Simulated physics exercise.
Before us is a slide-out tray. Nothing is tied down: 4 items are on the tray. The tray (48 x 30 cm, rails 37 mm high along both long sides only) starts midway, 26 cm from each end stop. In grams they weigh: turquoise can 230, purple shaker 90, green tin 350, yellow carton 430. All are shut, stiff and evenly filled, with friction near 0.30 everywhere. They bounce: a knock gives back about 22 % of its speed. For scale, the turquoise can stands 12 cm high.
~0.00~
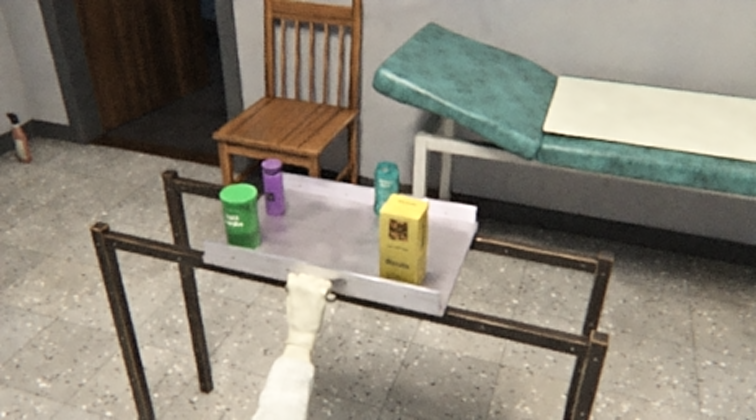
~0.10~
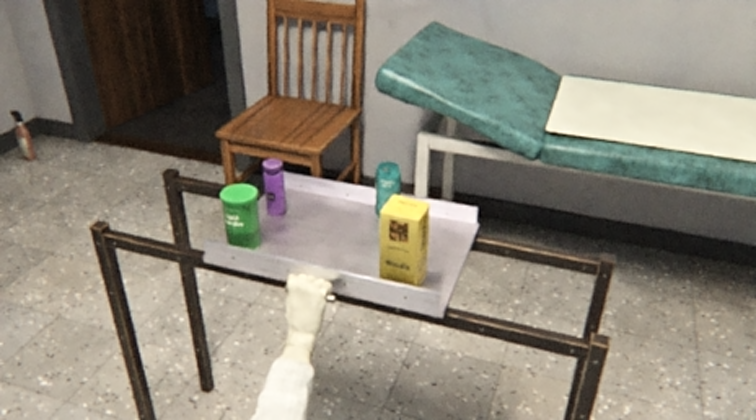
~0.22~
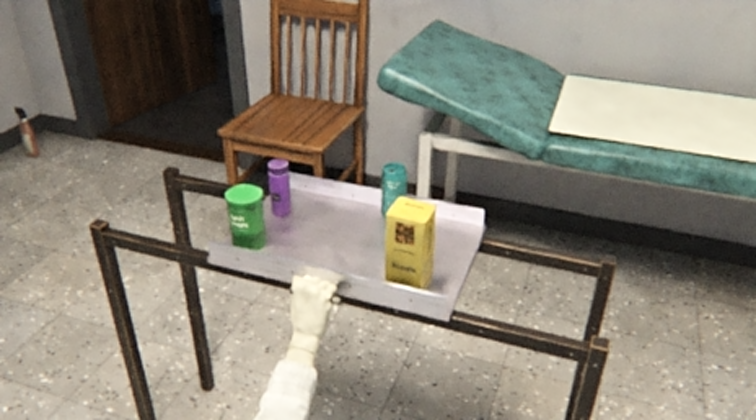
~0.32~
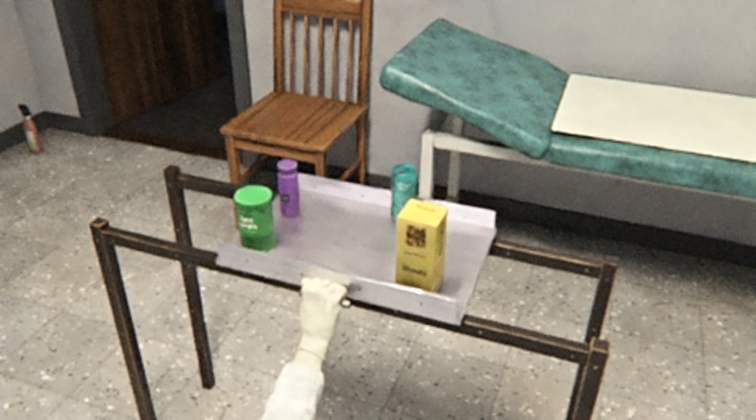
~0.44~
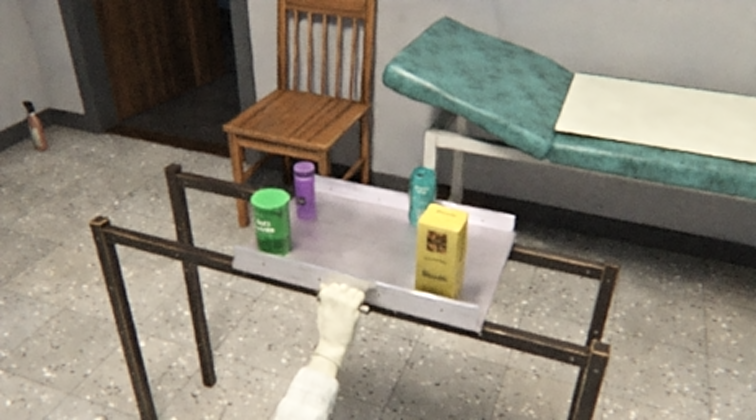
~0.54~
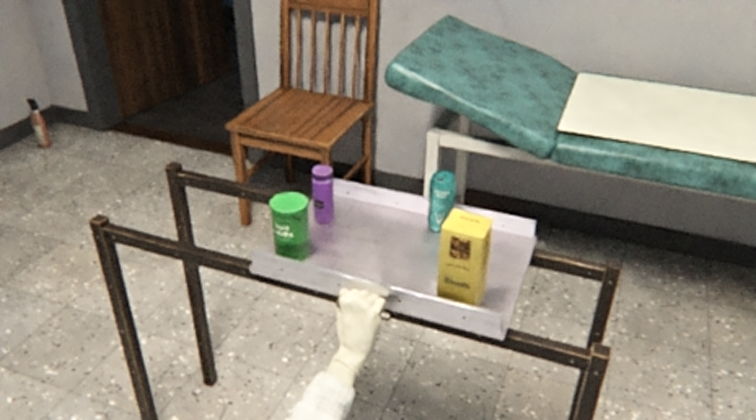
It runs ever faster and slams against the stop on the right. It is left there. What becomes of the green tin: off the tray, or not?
The green tin stays on the tray.
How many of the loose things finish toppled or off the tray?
That comes to 0.
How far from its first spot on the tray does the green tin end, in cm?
About 7 cm.
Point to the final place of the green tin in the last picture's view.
Around (395, 254).
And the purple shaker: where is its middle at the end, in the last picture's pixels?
Near (420, 216).
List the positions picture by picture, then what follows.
Tray midway; green tin (242, 219); turquoise can (387, 192), in the first picture.
Tray midway; yellow carton (404, 246); turquoise can (388, 192), in the second picture.
Tray has slid 1 cm right; purple shaker (280, 188); yellow carton (410, 248), in the third picture.
Tray has slid 4 cm right; turquoise can (404, 195); purple shaker (289, 189), in the fourth picture.
Tray has slid 7 cm right; yellow carton (441, 257); turquoise can (422, 198), in the fifth picture.
Tray has slid 11 cm right; green tin (291, 229); purple shaker (323, 195), in the sixth picture.
After 0.84 s, tray has slid 26 cm right; green tin moved 3 cm near (374, 249); turquoise can moved 3 cm; purple shaker moved 3 cm.
After 0.94 s, tray has slid 26 cm right; green tin moved 6 cm near (392, 253); purple shaker moved 6 cm; yellow carton moved 6 cm.
In the end (1.4 s), not toppled but over 5 cm from the start, turquoise can, purple shaker, green tin and yellow carton. In the last view, green tin near (395, 254).
